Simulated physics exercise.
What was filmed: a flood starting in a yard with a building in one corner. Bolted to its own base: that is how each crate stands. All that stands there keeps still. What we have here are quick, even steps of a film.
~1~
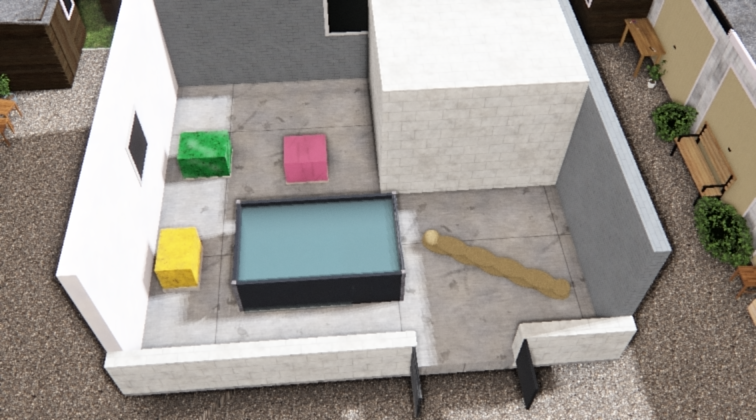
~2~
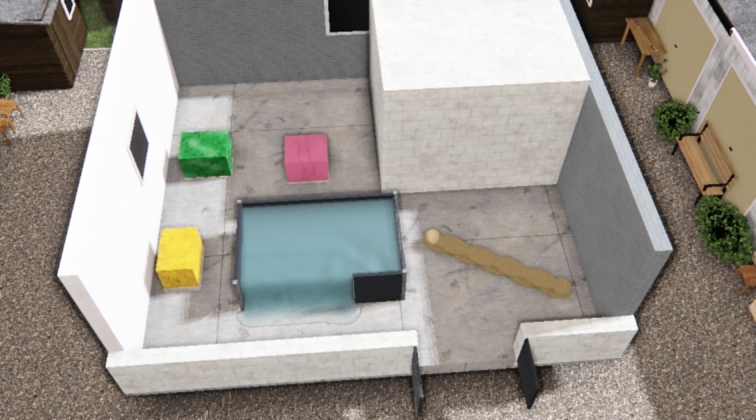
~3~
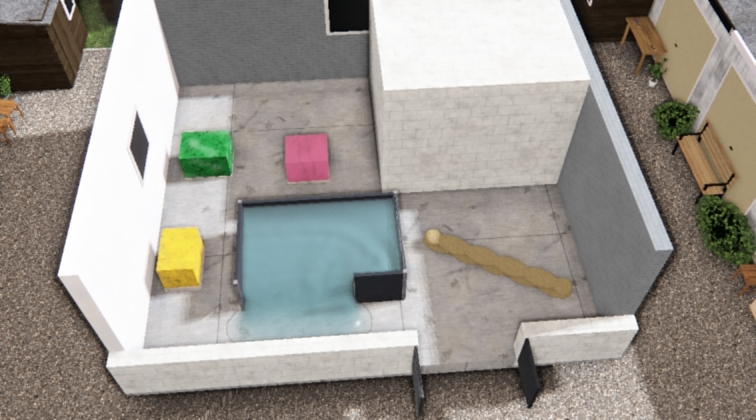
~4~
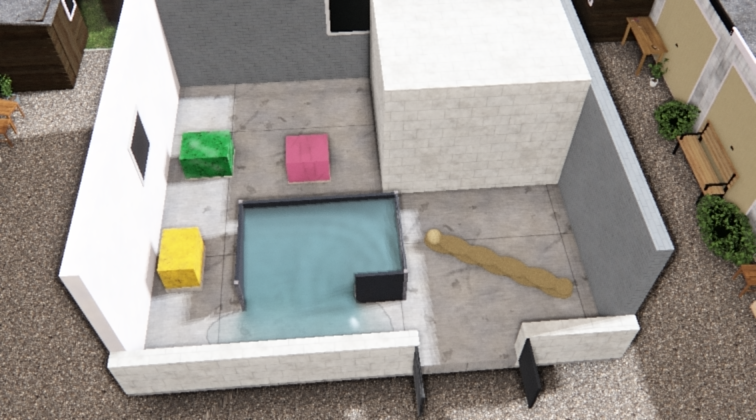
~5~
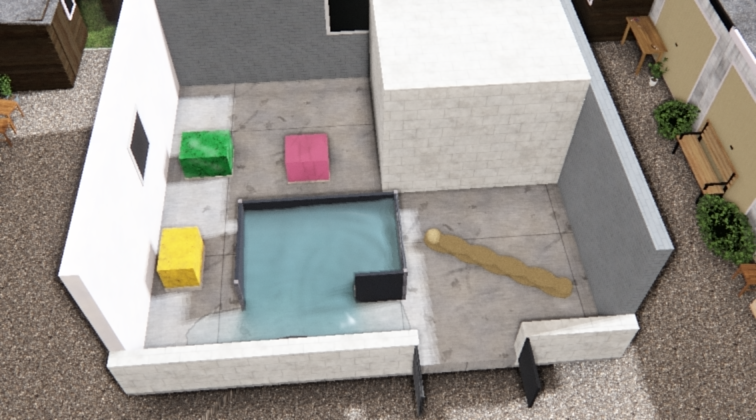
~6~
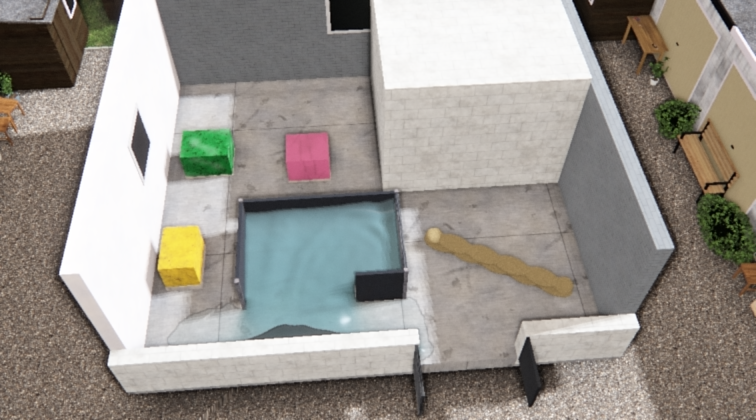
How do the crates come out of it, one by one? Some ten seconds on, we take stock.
One by one: The pink crate comes out wet; the green crate comes out wet; the yellow crate comes out wet.
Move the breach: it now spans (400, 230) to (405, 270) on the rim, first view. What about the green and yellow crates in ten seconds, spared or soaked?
Log: Green crate is doused; yellow crate stays clear.
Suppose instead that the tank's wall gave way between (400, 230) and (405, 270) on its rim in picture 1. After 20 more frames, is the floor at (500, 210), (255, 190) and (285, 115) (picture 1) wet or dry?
Place one: Reached by the flood. Place two: Spared by the leak. Place three: Spared by the leak.
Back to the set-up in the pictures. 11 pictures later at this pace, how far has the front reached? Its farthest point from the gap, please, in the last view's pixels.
I'd say around (606, 337).
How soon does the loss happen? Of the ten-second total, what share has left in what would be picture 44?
Around 50 percent.
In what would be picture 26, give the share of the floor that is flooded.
Estimate: Near 55 %.
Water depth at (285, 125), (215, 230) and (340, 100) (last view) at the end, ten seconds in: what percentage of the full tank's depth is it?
Some 6, 10 and 10 in a hundred.
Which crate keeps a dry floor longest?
I'd go with the pink crate.
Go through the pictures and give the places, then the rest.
Still water in the tank at (318, 239), in the first picture.
Water pours out at (298, 295) and has run to (240, 314), in the second picture.
The front is at (232, 331), out from the gap at (299, 297), in the third picture.
The front is at a hidden place, out from the gap at (300, 298), in the fourth picture.
The front is at a hidden place, out from the gap at (300, 298), in the fifth picture.
The front is at a hidden place, out from the gap at (300, 297), in the sixth picture.
A moment on, water covers 20 % of the floor; the pink crate not reached, the green crate not reached, the yellow crate not reached.
Next, water covers 35 % of the floor; the pink crate not reached, the green crate water round its plinth, the yellow crate water round its plinth.
Then, water covers 55 % of the floor; the pink crate water round its plinth, the green crate water round its plinth, the yellow crate water round its plinth.
Later, water covers 85 % of the floor; the pink crate water round its plinth, the green crate water round its plinth, the yellow crate water round its plinth.
In the end, water covers 95 % of the floor; the pink crate was topped, the green crate was topped, the yellow crate was topped.
